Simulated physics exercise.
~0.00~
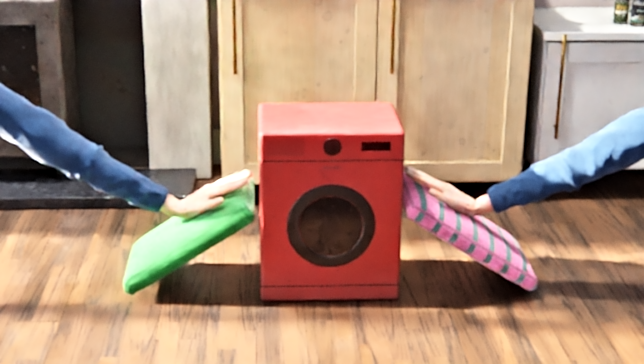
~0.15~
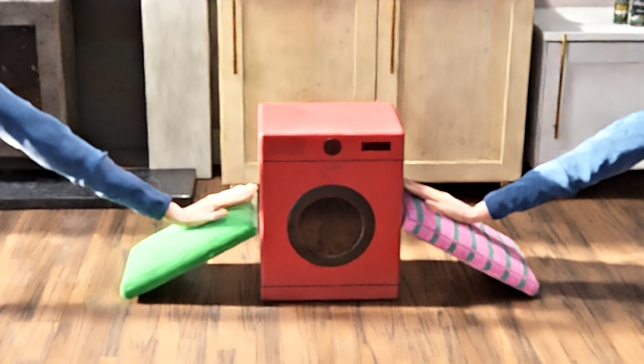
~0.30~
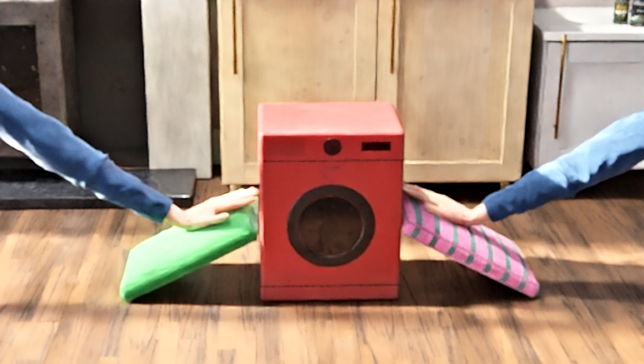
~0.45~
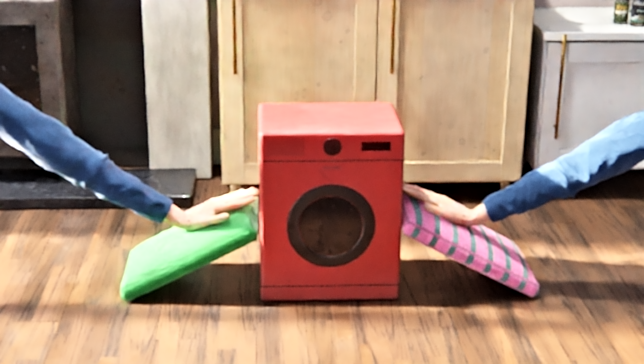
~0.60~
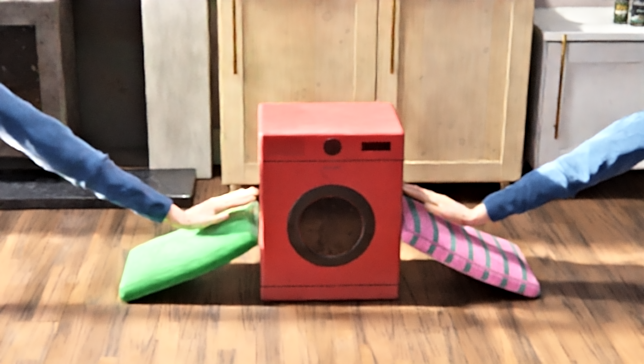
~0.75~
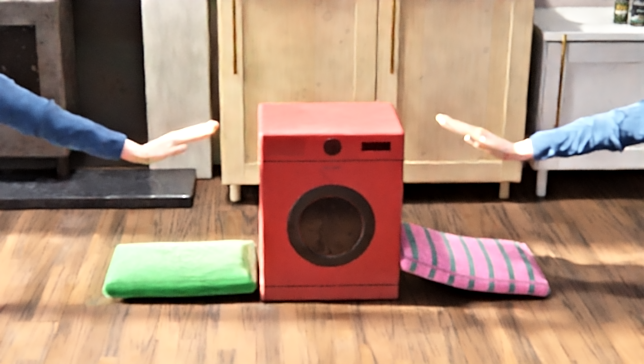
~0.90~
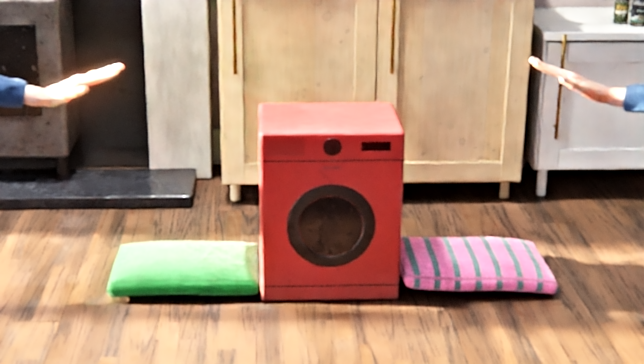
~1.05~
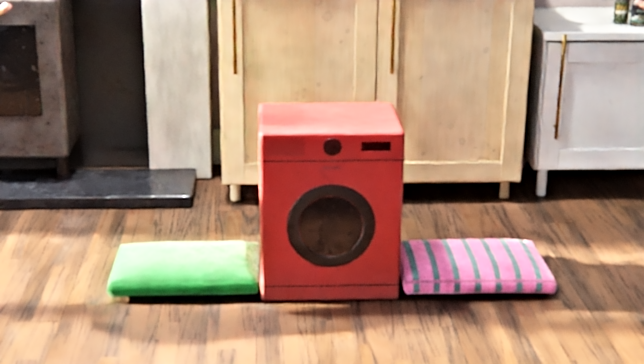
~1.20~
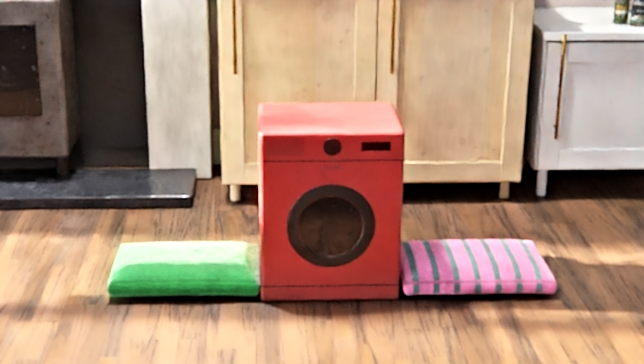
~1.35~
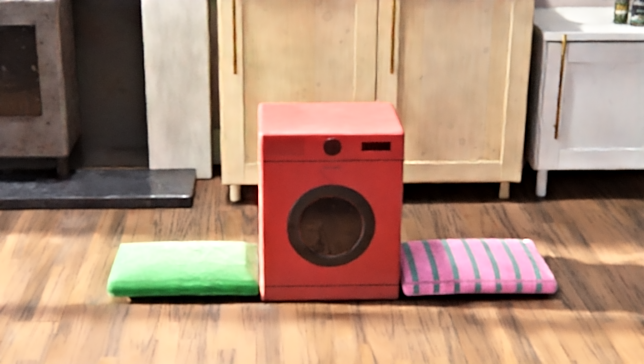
The video shows two hands leaning a green pillow and a pink striped pillow against the left and right sides of a red machine on a wooden floor. The hands let go and withdraw, and both pillows slide down and end lying flat beside the machine.
